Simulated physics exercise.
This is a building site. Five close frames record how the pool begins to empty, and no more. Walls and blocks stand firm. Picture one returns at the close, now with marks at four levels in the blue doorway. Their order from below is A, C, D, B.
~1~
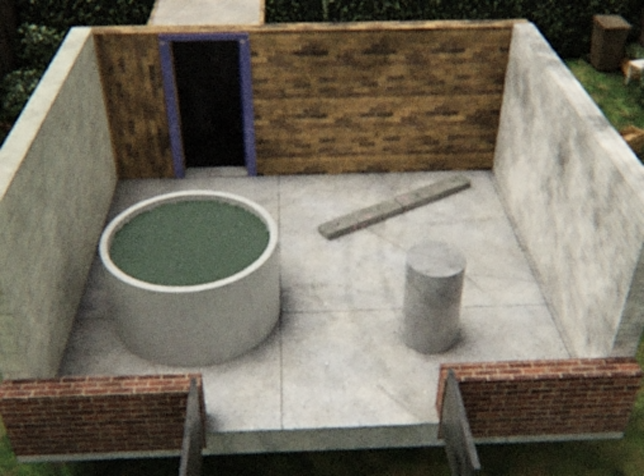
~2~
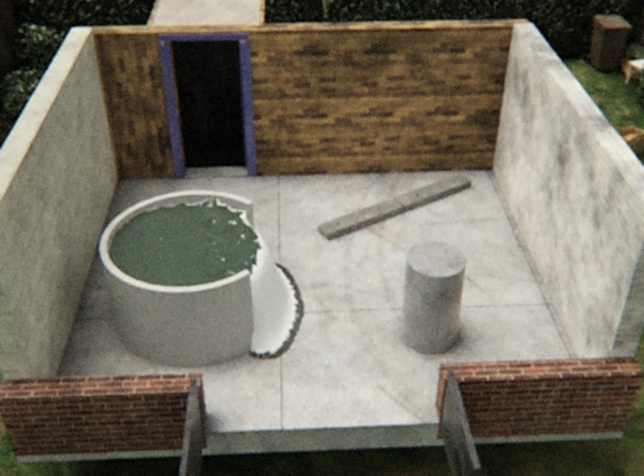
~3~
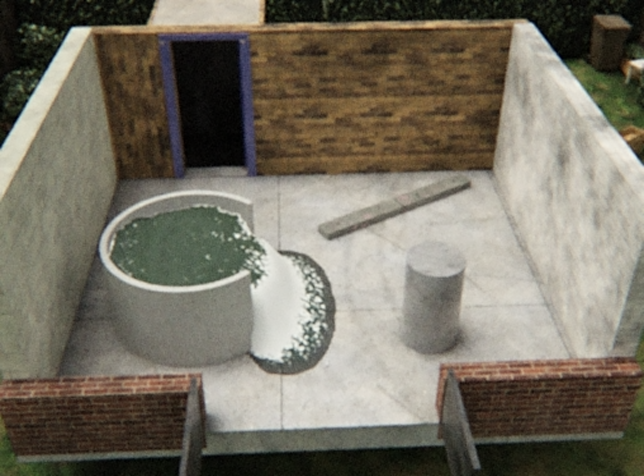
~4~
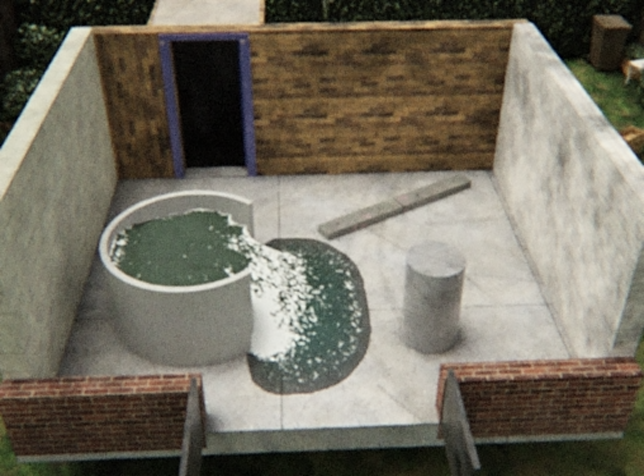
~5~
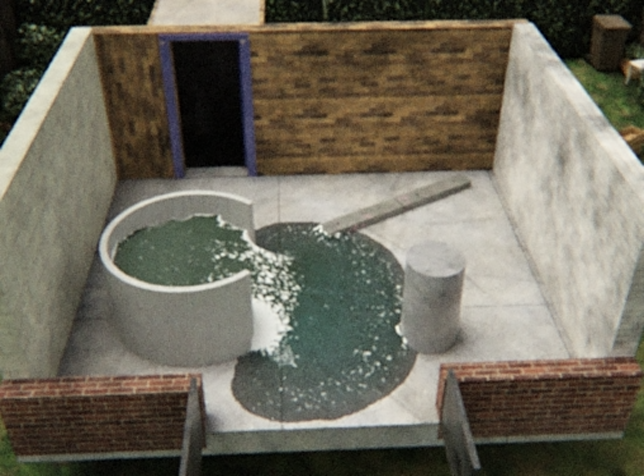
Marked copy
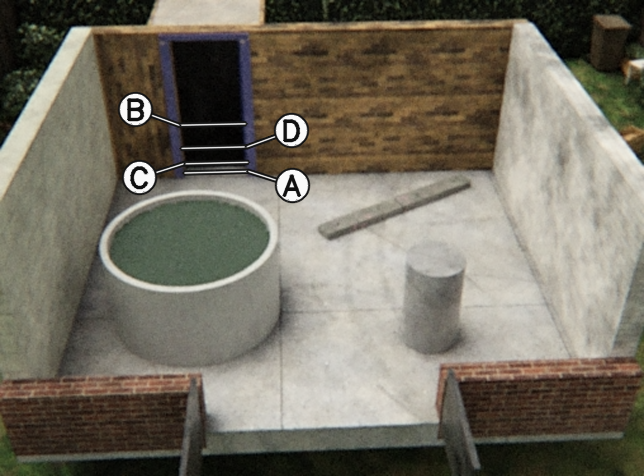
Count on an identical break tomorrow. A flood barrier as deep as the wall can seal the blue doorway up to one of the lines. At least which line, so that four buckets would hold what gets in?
The answer is height A.
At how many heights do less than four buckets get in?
All of the four.
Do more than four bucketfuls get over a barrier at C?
No, that is safe.
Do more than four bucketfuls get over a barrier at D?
No, not at all.
On the marked copy, A at (216, 172); B at (212, 124); C at (215, 163); D at (214, 147); from the bottom up A, C, D, B.
With A, a splash gets over, under a bucket.
With B, nothing gets over.
With C, nothing gets over.
With D, nothing gets over.
